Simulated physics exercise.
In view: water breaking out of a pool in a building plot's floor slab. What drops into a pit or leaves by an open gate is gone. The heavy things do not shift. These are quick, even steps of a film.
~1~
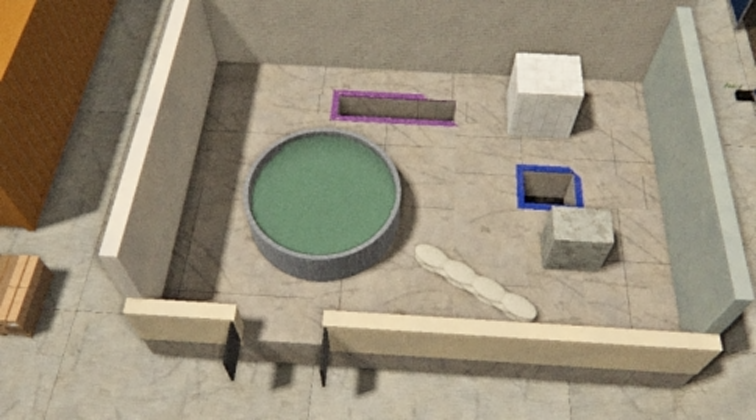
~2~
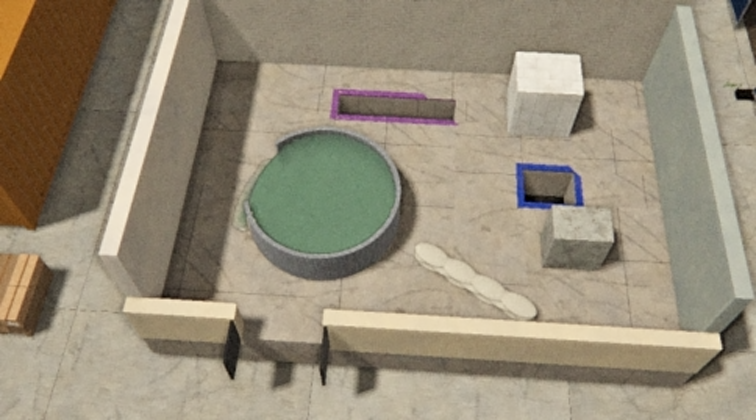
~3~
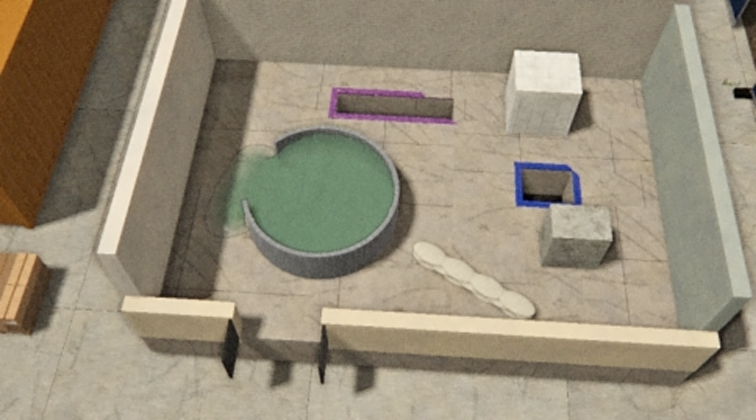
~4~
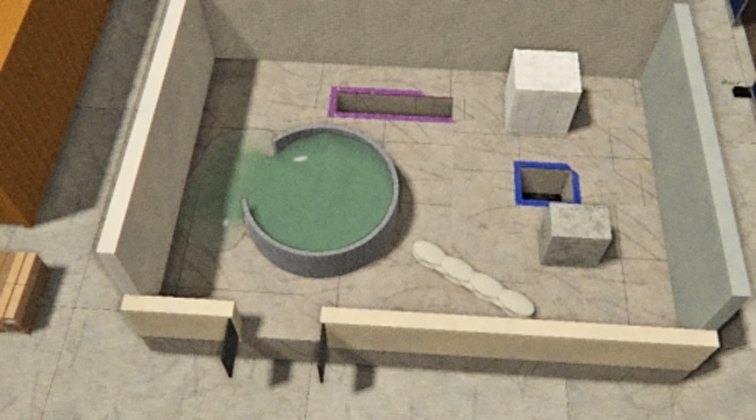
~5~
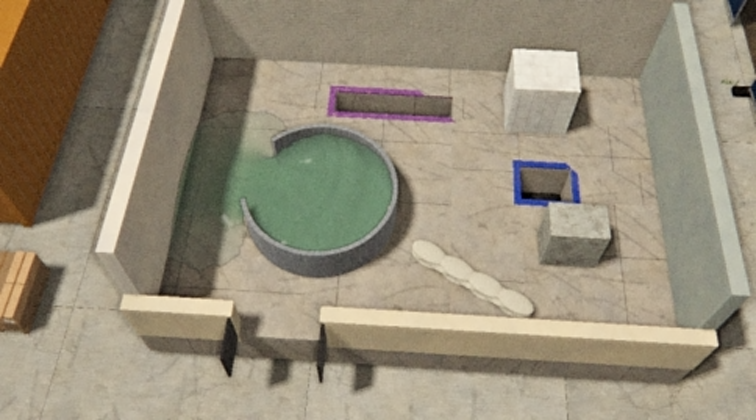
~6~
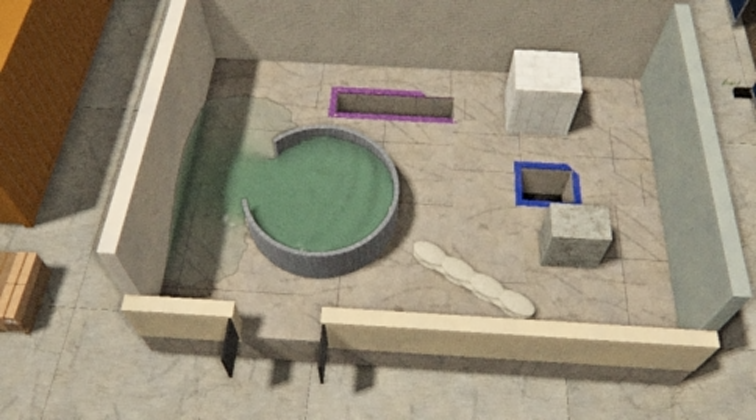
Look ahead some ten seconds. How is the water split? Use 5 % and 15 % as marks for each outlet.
One by one: The gate takes between 5 and 15 %; the purple pit takes more than 15 %; the blue pit takes less than 5 %.
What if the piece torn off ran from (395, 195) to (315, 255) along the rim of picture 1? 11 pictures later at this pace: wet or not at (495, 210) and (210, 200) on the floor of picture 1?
As listed: Flooded, dry.
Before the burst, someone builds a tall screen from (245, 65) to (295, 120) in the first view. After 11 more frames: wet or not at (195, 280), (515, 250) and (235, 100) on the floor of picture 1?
In turn: Wet, no water, flooded.
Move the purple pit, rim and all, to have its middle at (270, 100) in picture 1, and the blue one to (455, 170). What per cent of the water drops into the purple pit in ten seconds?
In per cent: Purple 50.
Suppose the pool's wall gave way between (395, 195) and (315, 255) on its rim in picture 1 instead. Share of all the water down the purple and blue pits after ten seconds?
Per cent: Purple 6, blue 15.
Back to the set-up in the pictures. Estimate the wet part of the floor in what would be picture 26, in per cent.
About 45 per cent.
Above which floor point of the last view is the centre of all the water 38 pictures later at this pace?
Roughly at (327, 188).
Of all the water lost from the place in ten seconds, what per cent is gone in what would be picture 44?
Some 55 per cent.
A moment on, water covers 15 % of the floor; the gate 0 %, the purple pit 0 %, the blue pit 0 %.
Next, water covers 25 % of the floor; the gate 0 %, the purple pit 0 %, the blue pit 0 %.
Then, water covers 45 % of the floor; the gate 1 %, the purple pit 4 %, the blue pit 0 %.
Later, water covers 70 % of the floor; the gate 4 %, the purple pit 15 %, the blue pit 0 %.
In the end, water covers 95 % of the floor; the gate 7 %, the purple pit 24 %, the blue pit 2 %.
